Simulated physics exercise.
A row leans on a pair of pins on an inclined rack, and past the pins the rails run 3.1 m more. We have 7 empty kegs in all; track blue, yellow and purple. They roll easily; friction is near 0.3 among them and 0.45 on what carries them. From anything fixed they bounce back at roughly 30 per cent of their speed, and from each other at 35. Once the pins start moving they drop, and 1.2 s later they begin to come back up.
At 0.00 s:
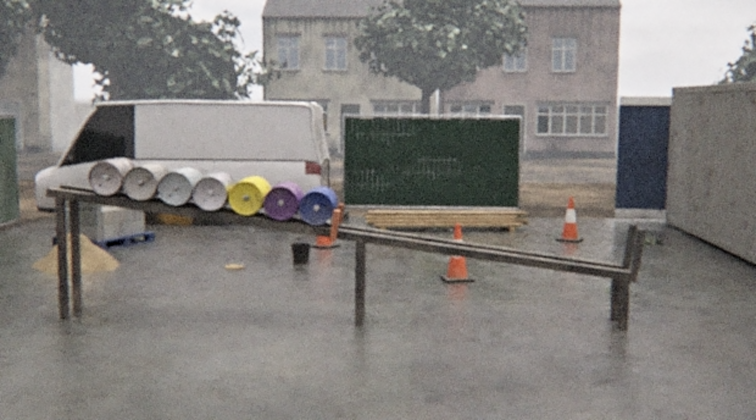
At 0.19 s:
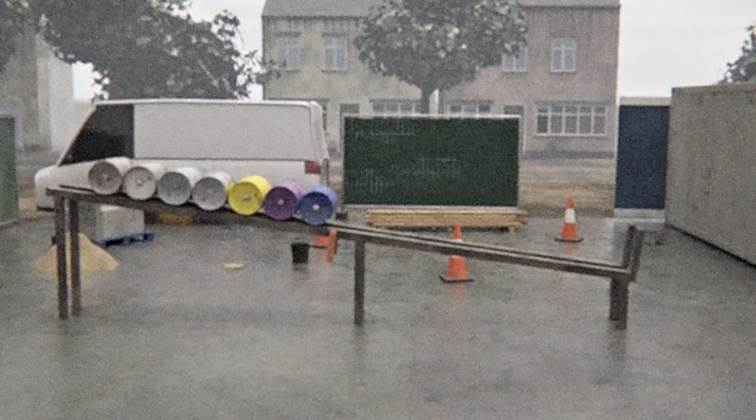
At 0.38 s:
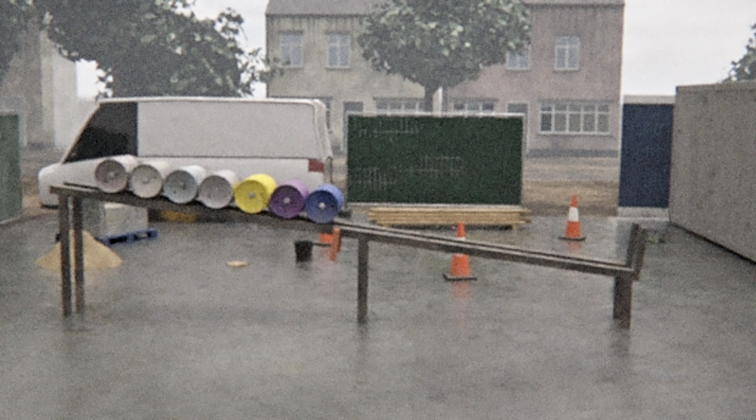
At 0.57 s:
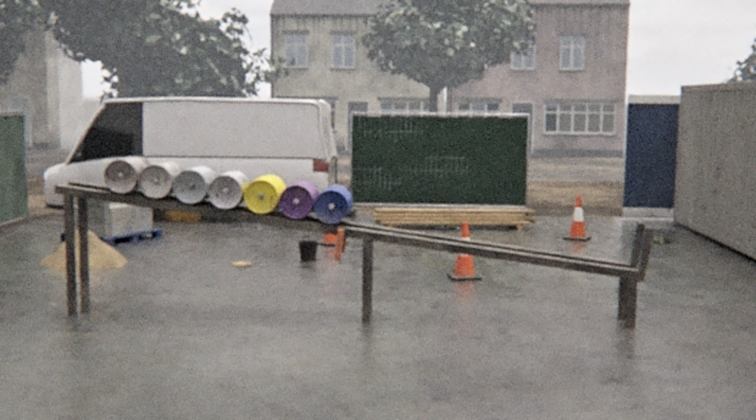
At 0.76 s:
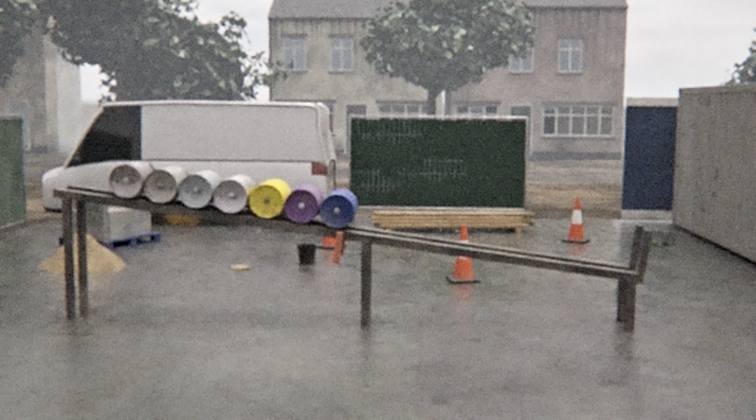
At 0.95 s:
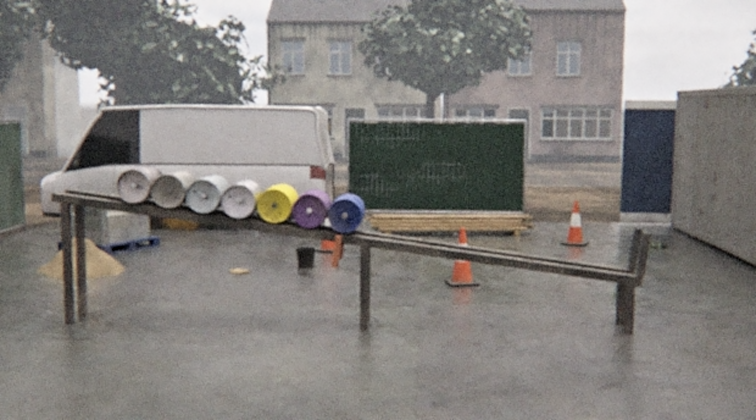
Seven kegs, four whitish, then yellow, purple and blue, rolling slowly a short way down a sloping rack in a wet yard.
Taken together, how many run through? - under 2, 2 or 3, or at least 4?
I would say 2 or 3.
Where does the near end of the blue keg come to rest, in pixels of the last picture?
(623, 256).
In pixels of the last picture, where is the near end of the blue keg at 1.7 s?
Position: About (401, 224).
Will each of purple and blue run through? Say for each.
Purple escapes; blue escapes.
Then, 1.3 s in, blue is on the rails, 25 cm below the pins, rolling right; yellow is on the rails, 45 cm above the pins, rolling right; purple is on the rails, 10 cm above the pins, rolling right; 1 of 7 has passed.
Then, 1.7 s in, blue is on the rails, 60 cm below the pins, rolling right; yellow is on the rails, 25 cm above the pins, rolling right; purple is in the air, 5 cm below the pins, rolling right; 2 of 7 have passed.
In the end (3.7 s), blue is on the rails, 285 cm below the pins; yellow is on the rails, 20 cm above the pins; purple is on the rails, 250 cm below the pins; 2 of 7 have passed.
